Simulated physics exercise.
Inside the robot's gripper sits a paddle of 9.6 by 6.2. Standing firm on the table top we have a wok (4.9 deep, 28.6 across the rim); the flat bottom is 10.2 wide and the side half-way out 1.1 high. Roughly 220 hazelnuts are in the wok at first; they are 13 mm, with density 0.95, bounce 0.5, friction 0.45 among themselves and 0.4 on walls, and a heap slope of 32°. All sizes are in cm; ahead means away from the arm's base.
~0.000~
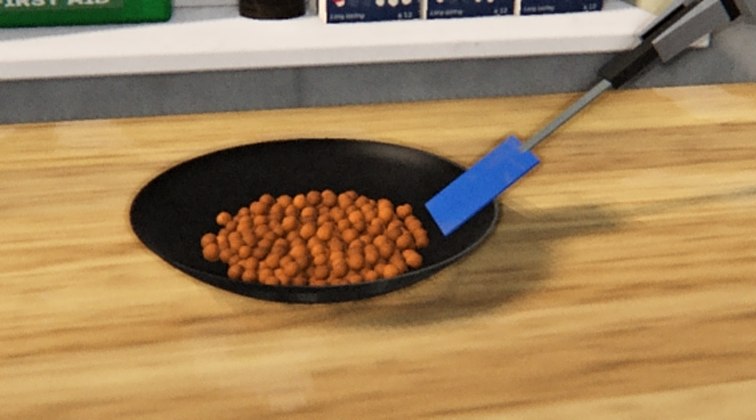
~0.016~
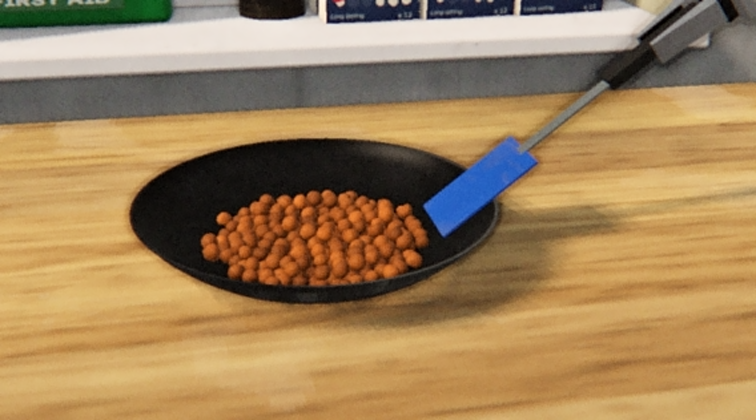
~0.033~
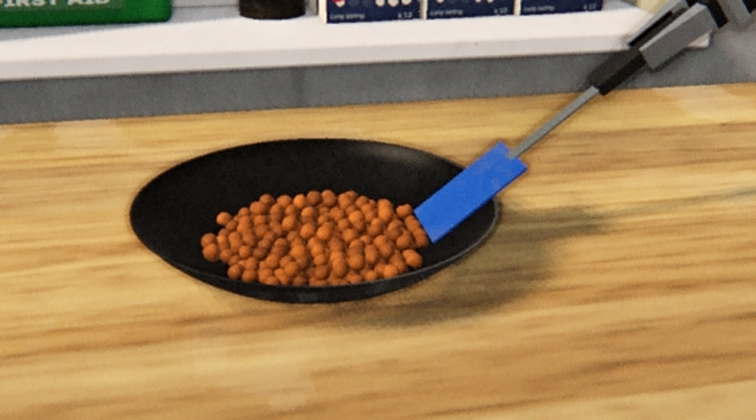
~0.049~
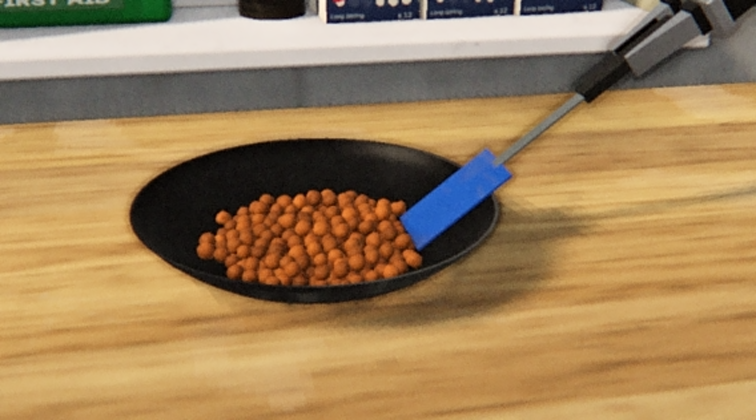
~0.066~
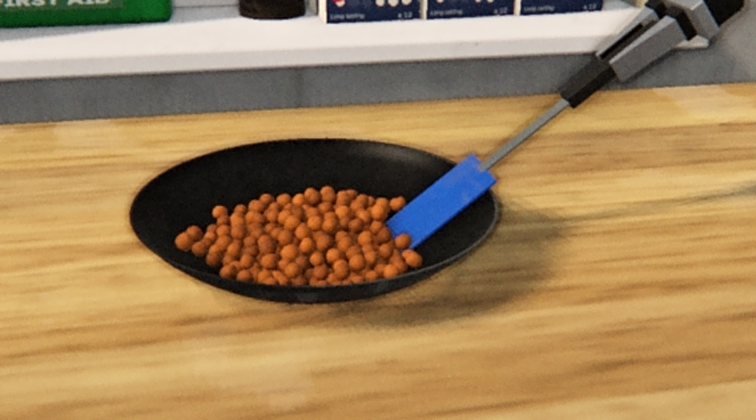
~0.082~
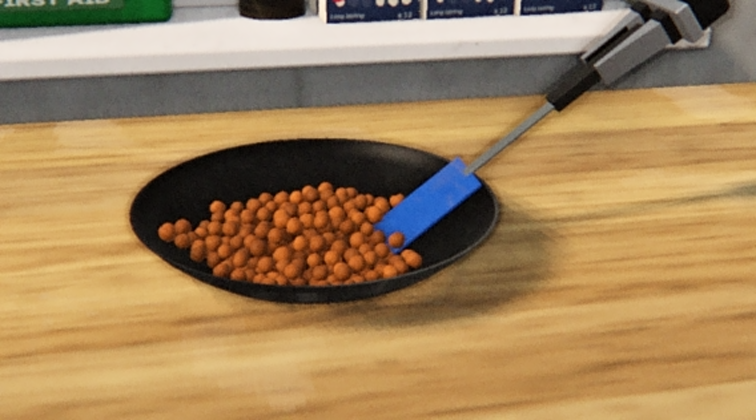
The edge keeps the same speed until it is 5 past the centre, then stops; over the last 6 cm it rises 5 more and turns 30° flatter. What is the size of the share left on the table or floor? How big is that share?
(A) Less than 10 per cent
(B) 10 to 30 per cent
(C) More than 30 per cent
(A) Less than 10 per cent.
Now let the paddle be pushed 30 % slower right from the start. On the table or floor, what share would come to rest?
About 0 %.
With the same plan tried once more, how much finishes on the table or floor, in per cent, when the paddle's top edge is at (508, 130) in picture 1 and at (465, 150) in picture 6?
Around 0 per cent finishes on the table or floor.
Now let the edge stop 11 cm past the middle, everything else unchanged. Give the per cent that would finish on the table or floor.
It would come to roughly 10 percent.
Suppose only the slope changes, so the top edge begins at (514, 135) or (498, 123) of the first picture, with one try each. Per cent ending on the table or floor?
Close to 0 and 0 percent respectively.
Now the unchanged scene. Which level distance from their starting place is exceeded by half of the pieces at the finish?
Some 4 cm.
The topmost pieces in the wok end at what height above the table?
Peak at rest, approximately 5.0 centimetres.
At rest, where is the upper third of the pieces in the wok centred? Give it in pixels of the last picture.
Roughly at (214, 230).
After 0.13 s, sloping 38°, highest piece 6 above the table; 222 in the wok.
After 0.17 s, sloping 24°, highest piece 6 above the table; 221 in the wok, 1 on the blade or in flight.
After 0.39 s, sloping 8°, highest piece 7 above the table; 219 in the wok, 1 on the table or floor, 2 on the blade or in flight.
After 1.44 s, sloping 8°, highest piece 5 above the table; 219 in the wok, 3 on the table or floor.
At rest, 219 in the wok, 3 on the table or floor. That is 1 % on the table or floor.
